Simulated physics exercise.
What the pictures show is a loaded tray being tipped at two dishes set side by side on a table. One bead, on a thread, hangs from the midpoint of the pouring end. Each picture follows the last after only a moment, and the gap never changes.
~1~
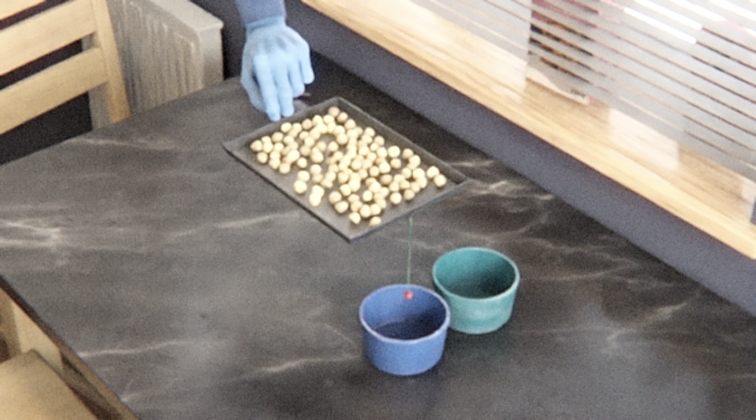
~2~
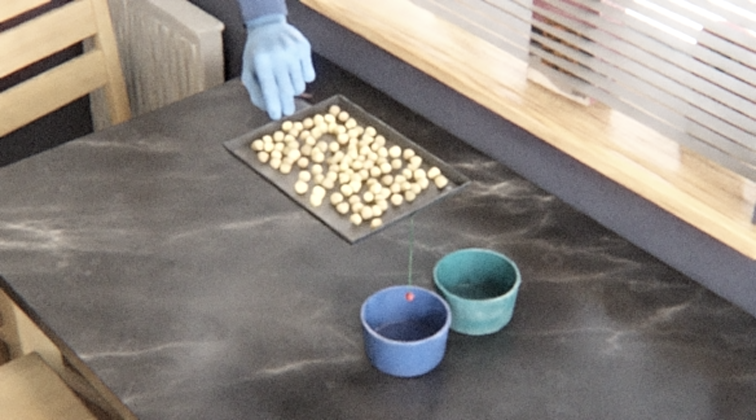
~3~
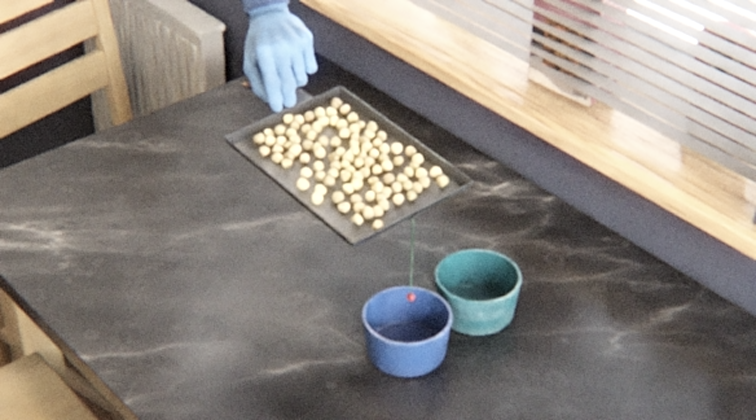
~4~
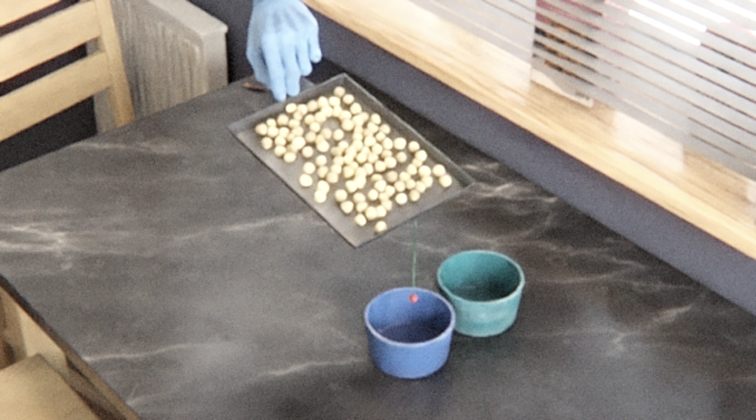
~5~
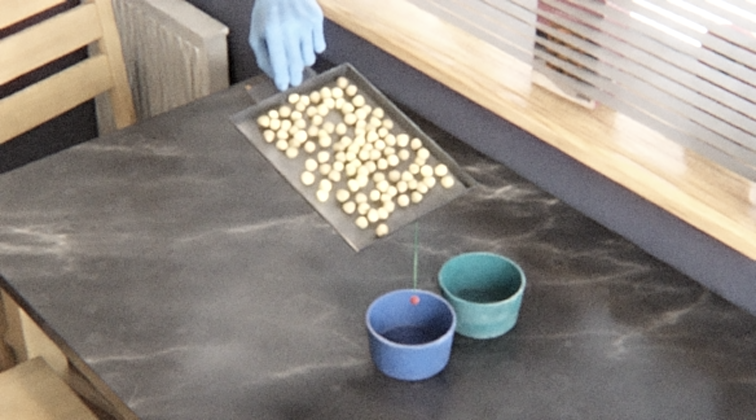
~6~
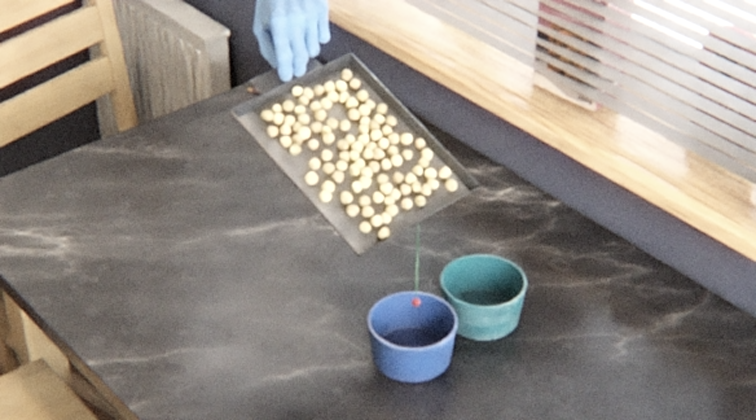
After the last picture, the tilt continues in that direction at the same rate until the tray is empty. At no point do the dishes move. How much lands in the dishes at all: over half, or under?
Basically it's a mostly lost load, that one.
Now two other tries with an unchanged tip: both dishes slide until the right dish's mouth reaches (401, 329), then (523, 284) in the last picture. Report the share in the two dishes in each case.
60 and 30 %.
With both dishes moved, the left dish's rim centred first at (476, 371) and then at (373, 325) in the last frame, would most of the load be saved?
Catch, run one: Below the halfway mark; run two: Below the halfway mark.
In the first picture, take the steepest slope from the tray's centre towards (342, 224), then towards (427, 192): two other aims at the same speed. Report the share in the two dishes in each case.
You'd see roughly 10 per cent the first time and 70 per cent the second.
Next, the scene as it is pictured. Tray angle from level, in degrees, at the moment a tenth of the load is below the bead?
About 65°.
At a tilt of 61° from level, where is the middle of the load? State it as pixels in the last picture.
(398, 235).
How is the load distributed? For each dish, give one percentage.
Left dish: 30 per cent; right dish: 0 per cent.
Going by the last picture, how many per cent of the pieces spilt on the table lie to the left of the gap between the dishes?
Looks like close to 70 per cent of it.
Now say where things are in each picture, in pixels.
Corners of the pouring end (351, 234) and (463, 180), level; middle of the load (346, 161), macadamia nuts; left dish (433, 349); right dish (504, 308); bead on its thread (408, 295), in the first picture.
Corners of the pouring end (353, 236) and (464, 181), level; middle of the load (347, 161), in the second picture.
Corners of the pouring end (354, 238) and (466, 181), tipped barely, lowest at the left corner; middle of the load (348, 157), in the third picture.
Corners of the pouring end (357, 241) and (469, 181), tipped a little, lowest at the left corner; middle of the load (351, 152), in the fourth picture.
Corners of the pouring end (359, 245) and (471, 183), tipped a little, lowest at the left corner; middle of the load (354, 148), in the fifth picture.
Corners of the pouring end (360, 249) and (473, 185), tipped clearly, lowest at the left corner; middle of the load (358, 146); left dish (441, 356); right dish (512, 315), in the sixth picture.
Just after the last frame, tray tipped steeply; roughly two thirds on the tray; just a few in the left dish; just a few outside both; roughly a third in the air.
A moment on, tray tipped right over; roughly a quarter in the left dish; roughly two thirds outside both; about a tenth in the air.
Further on, tray tipped past a quarter turn; roughly a third in the left dish; roughly two thirds outside both.
When it is over, tray tipped past a quarter turn; roughly a third in the left dish; not one in the right dish; roughly two thirds outside both.
